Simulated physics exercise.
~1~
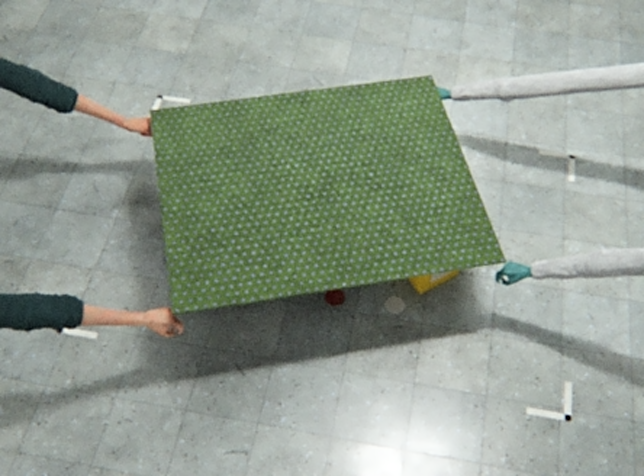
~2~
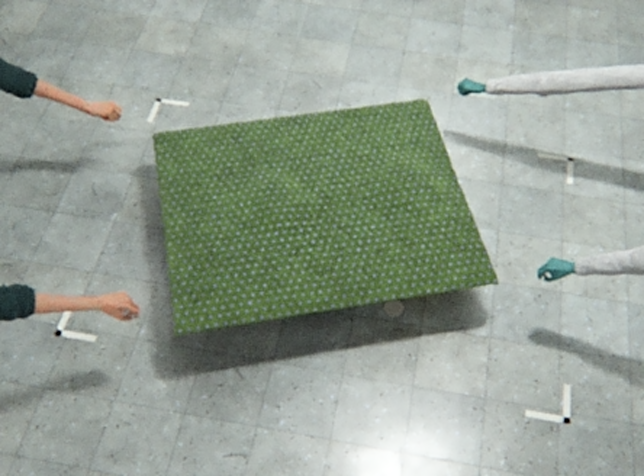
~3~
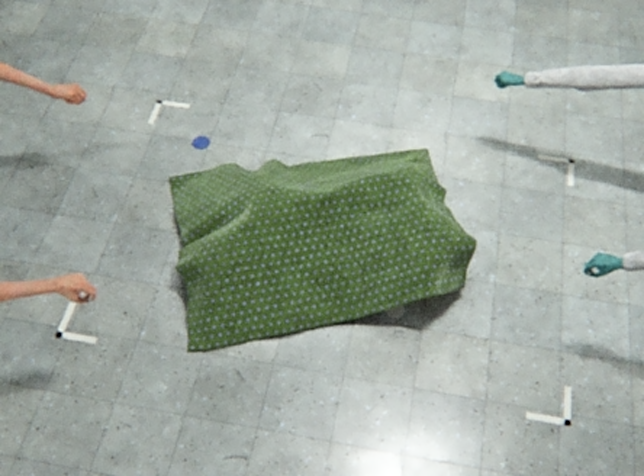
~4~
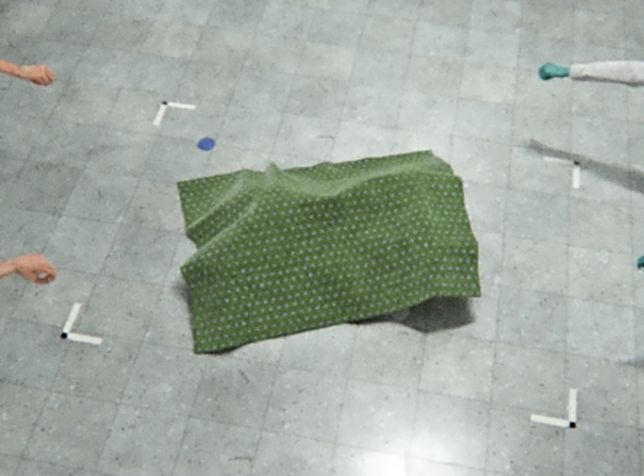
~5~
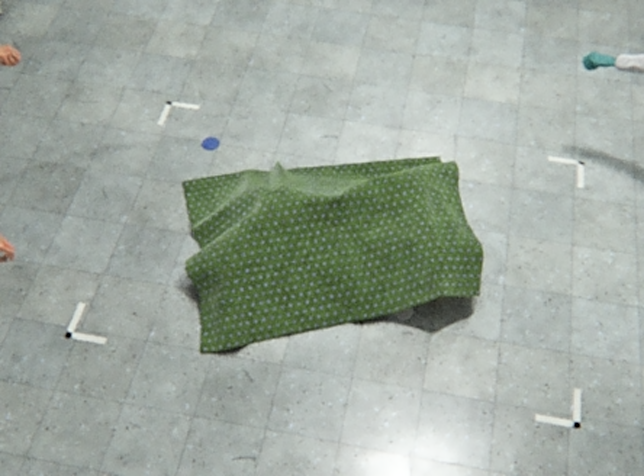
Four hands, two bare ones in dark sleeves at the left and two teal-gloved ones in pale sleeves at the right, hold a green patterned cloth flat above a grey tiled floor, seen from above. A red object and a yellow one peek out beneath its near edge, beside a small pale disc. The hands let go and draw back as the cloth drops. It drapes over hidden shapes, covering the red and pale things, while a blue disc shows in the open beyond its far edge. The hands retreat outward, leaving the cloth in a lumpy, creased heap.
